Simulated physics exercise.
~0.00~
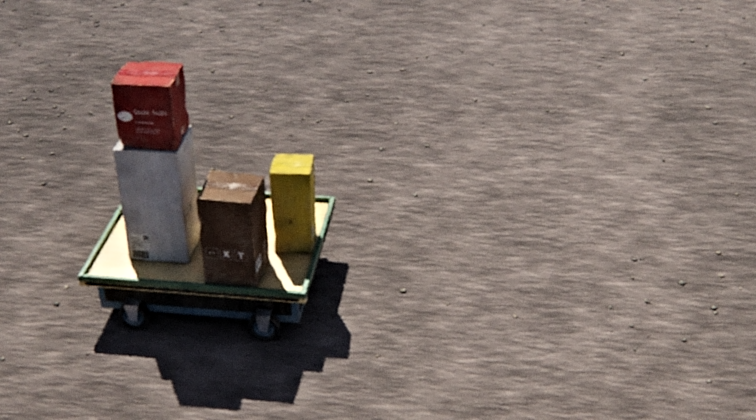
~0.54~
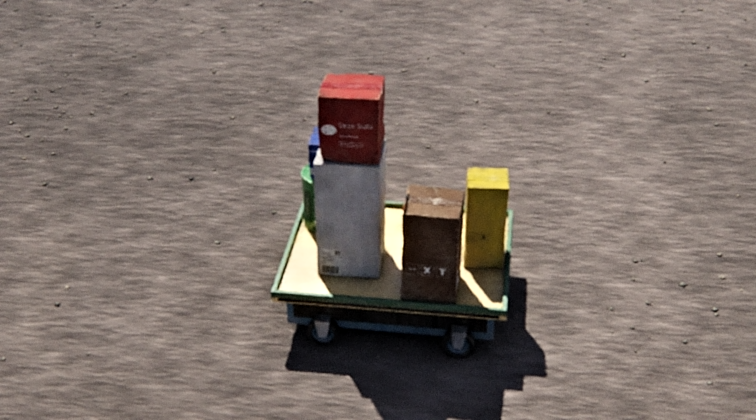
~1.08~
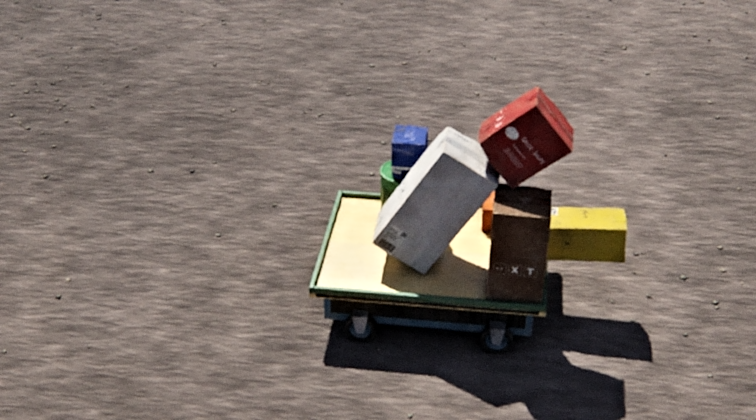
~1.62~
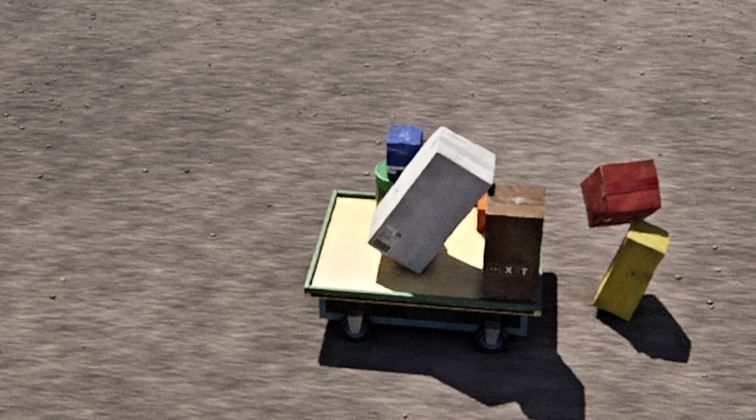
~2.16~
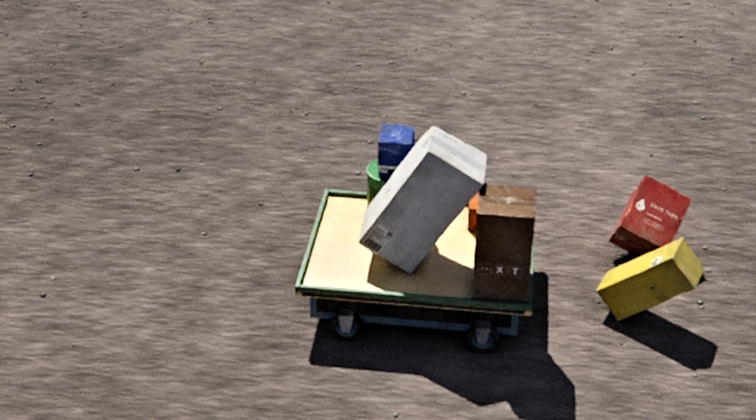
A flat cart with a green rim rolls rightward across rough grey-brown ground, seen from above at an angle by a slightly swaying camera. It carries a red box on top of a tall white one, with a brown box and a yellow box to the right, and blue, green and orange items partly hidden behind. As the cart comes to a halt, the white box tilts right, and the red and yellow boxes tip over the right side. Both tumble down beside the cart. At the end they lie close together, while the white box leans toward the upright brown box on the deck.
